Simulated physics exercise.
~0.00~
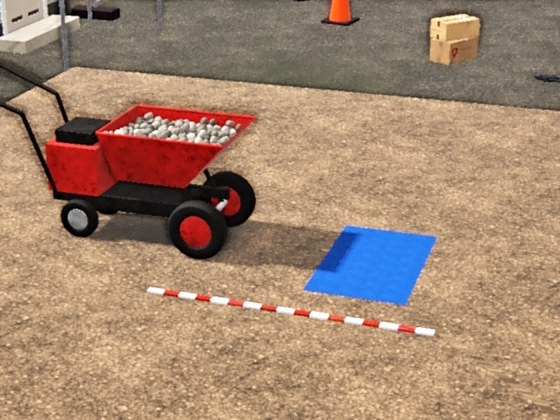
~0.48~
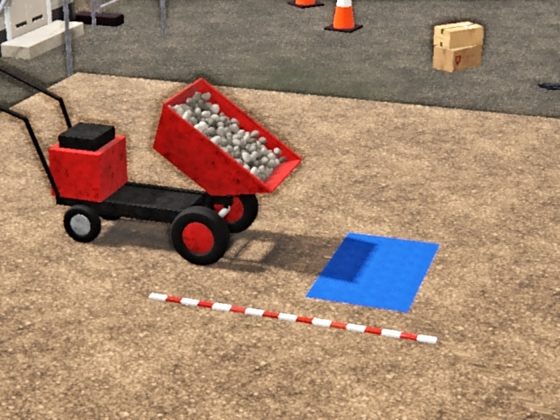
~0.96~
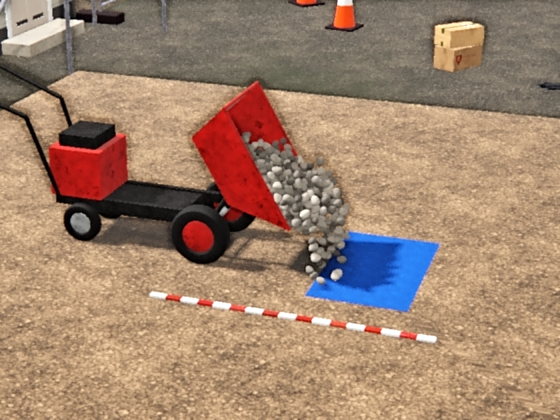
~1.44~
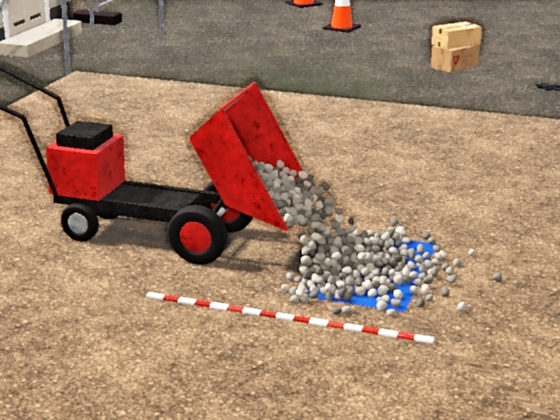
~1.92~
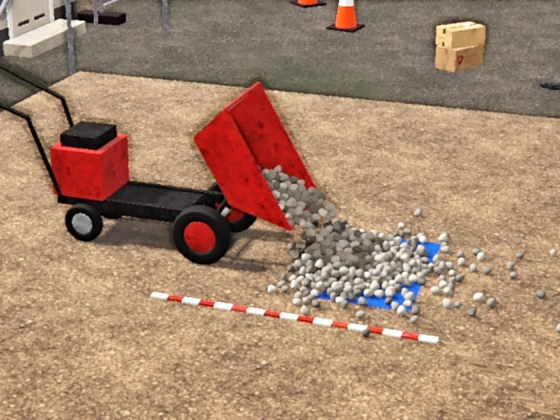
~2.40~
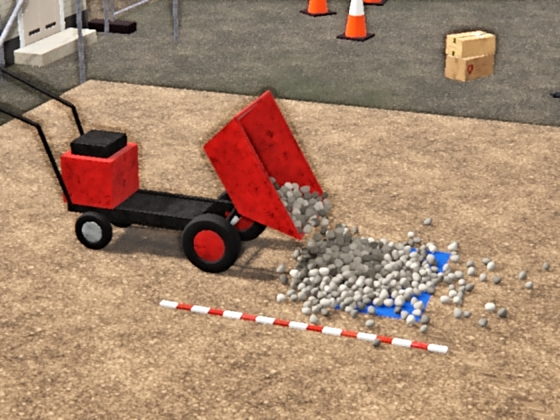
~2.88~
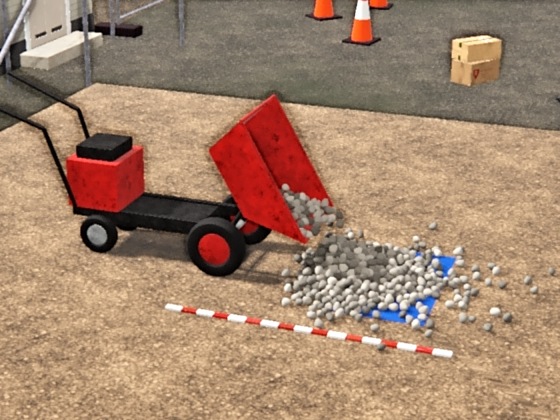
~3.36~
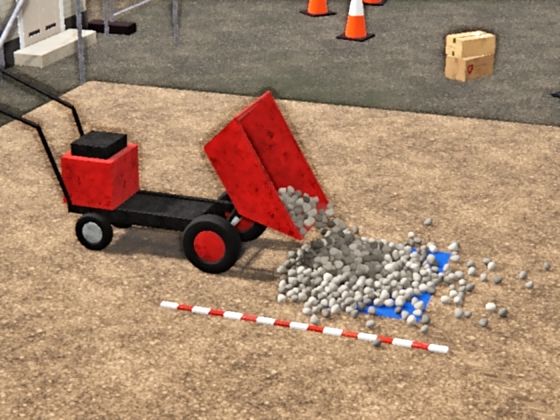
At first, a red powered barrow loaded with grey and white stones stands on sandy ground, facing a blue sheet on its right, with a red and white striped staff lying in front. The skip tips forward while the stones stay inside. As it steepens, they pour over the lip and drop toward the sheet's near edge. The heap spreads to the right, covering much of the blue, and some stones scatter beyond it. Finally the skip stays raised with a few stones left inside, while the rest lie on and around the sheet.
